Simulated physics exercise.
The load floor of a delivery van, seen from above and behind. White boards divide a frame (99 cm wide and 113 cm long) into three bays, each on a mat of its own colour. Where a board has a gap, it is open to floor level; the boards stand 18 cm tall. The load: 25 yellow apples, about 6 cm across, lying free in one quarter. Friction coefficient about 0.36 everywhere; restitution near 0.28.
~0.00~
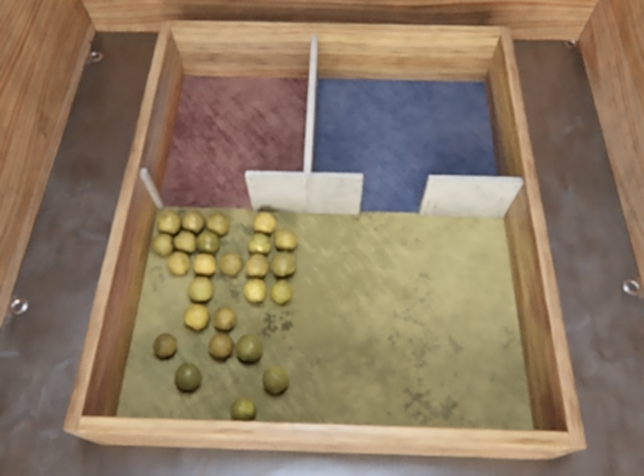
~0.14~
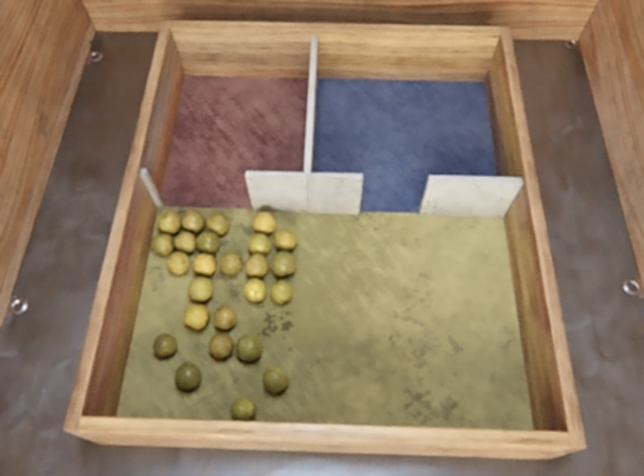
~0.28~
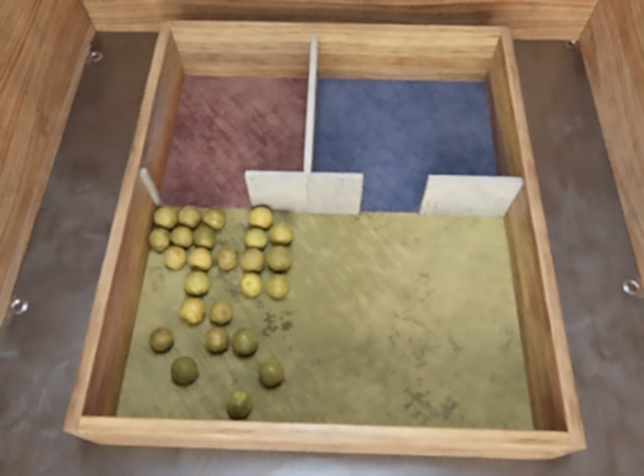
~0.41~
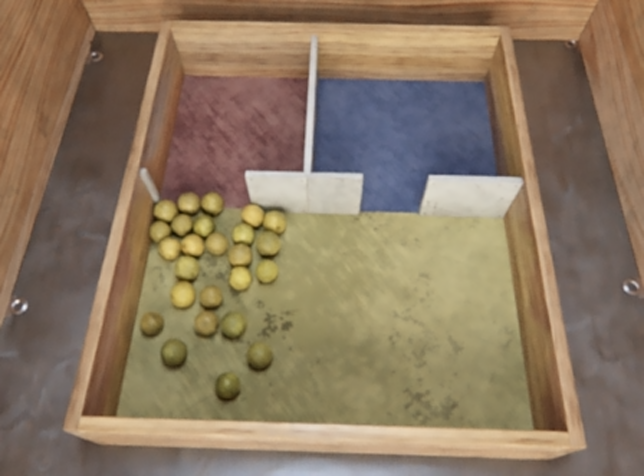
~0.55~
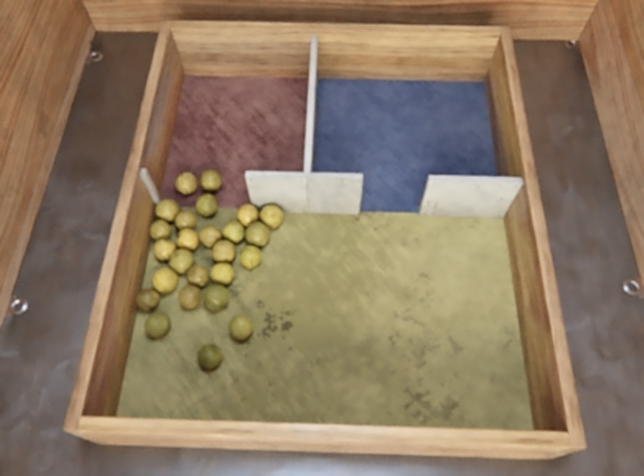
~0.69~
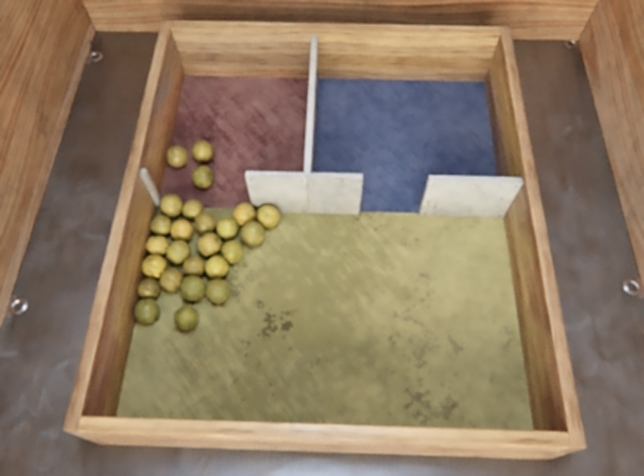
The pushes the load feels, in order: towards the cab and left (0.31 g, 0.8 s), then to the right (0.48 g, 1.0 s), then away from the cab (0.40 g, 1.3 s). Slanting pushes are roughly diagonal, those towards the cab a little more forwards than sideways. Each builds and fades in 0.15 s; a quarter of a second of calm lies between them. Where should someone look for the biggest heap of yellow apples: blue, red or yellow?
It is the yellow one.
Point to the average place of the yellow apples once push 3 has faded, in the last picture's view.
Around (401, 319).
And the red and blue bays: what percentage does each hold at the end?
Red 20, blue 0 per cent.
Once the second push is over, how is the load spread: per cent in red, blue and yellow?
By then: Red 30, blue 0, yellow 70 per cent.
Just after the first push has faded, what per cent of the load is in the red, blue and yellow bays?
By then: Red 20, blue 0, yellow 80 per cent.
After push 1 (1.04 s), 6 in the red bay and 19 in the yellow bay.
After push 2 (2.29 s), 7 in the red bay and 18 in the yellow bay.
After push 3 (3.84 s), 6 in the red bay and 19 in the yellow bay.
When it is over (at 4.32 s), 6 in the red bay and 19 in the yellow bay.
